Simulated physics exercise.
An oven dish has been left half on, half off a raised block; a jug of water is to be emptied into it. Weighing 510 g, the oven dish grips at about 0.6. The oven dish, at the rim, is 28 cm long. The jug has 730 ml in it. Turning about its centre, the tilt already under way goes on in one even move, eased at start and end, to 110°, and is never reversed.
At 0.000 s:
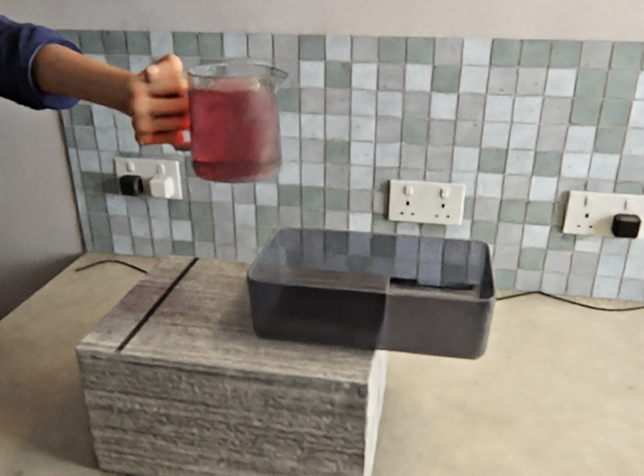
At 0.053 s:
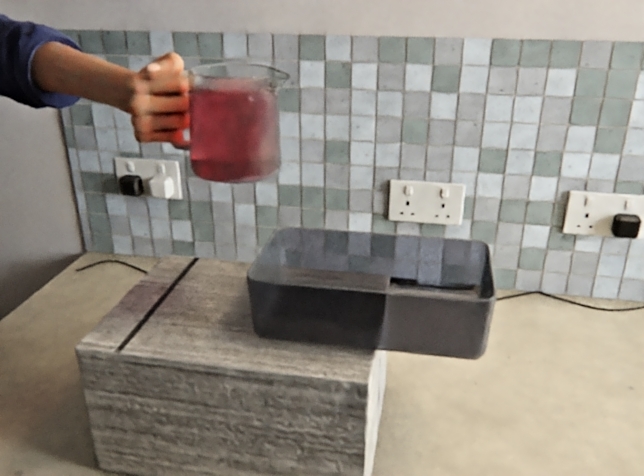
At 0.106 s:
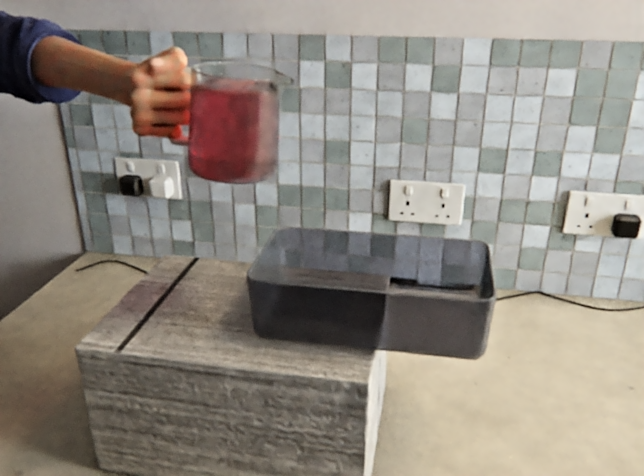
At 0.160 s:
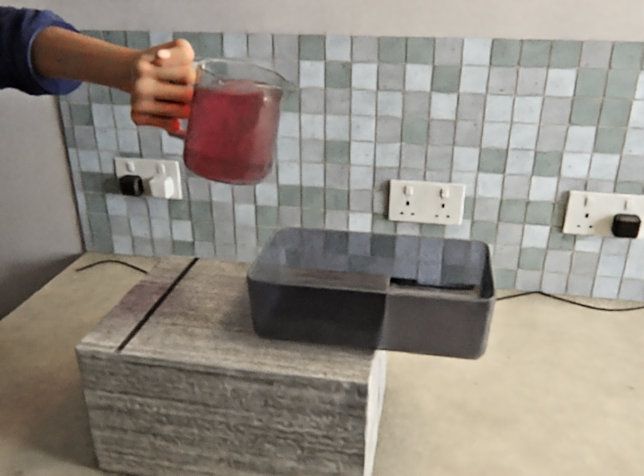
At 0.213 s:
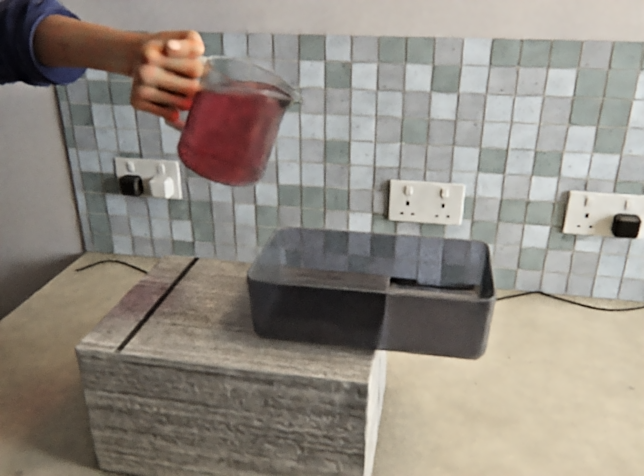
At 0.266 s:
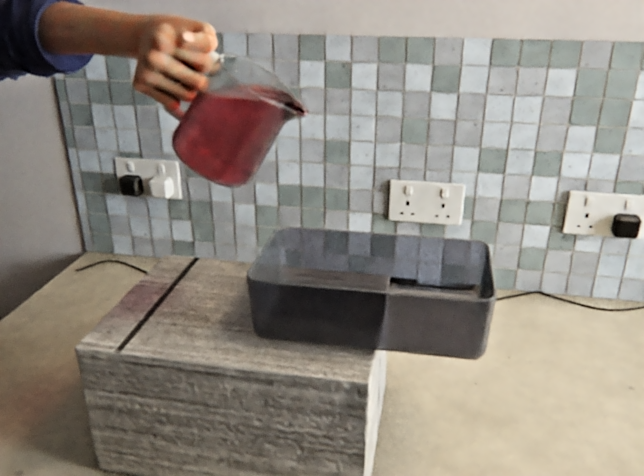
A hand in a dark blue sleeve reaches in from the upper left, gripping a clear jug of red liquid above a counter seen from the front and slightly above. Below sit a grey wood-grained block and a dark grey translucent dish overhanging its right side, before green, grey and white tiles with sockets. The hand steadily tilts the jug rightward, the liquid reaching its lip, while the camera stays still.
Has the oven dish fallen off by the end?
No.
After 0.55 s the tilt is 96° and 60 per cent is still to pour; the oven dish lies level with 13 per cent in it.
After 0.76 s the tilt is 110° and 15 per cent is still to pour; the oven dish lies level with 65 per cent in it.
After 0.98 s the tilt is 110° and 2 per cent is still to pour; the oven dish lies level with 88 per cent in it.
After 1.22 s the tilt is 110° and 0 per cent is still to pour; the oven dish lies level with 94 per cent in it.
In the end the oven dish lies level with 95 per cent in it.
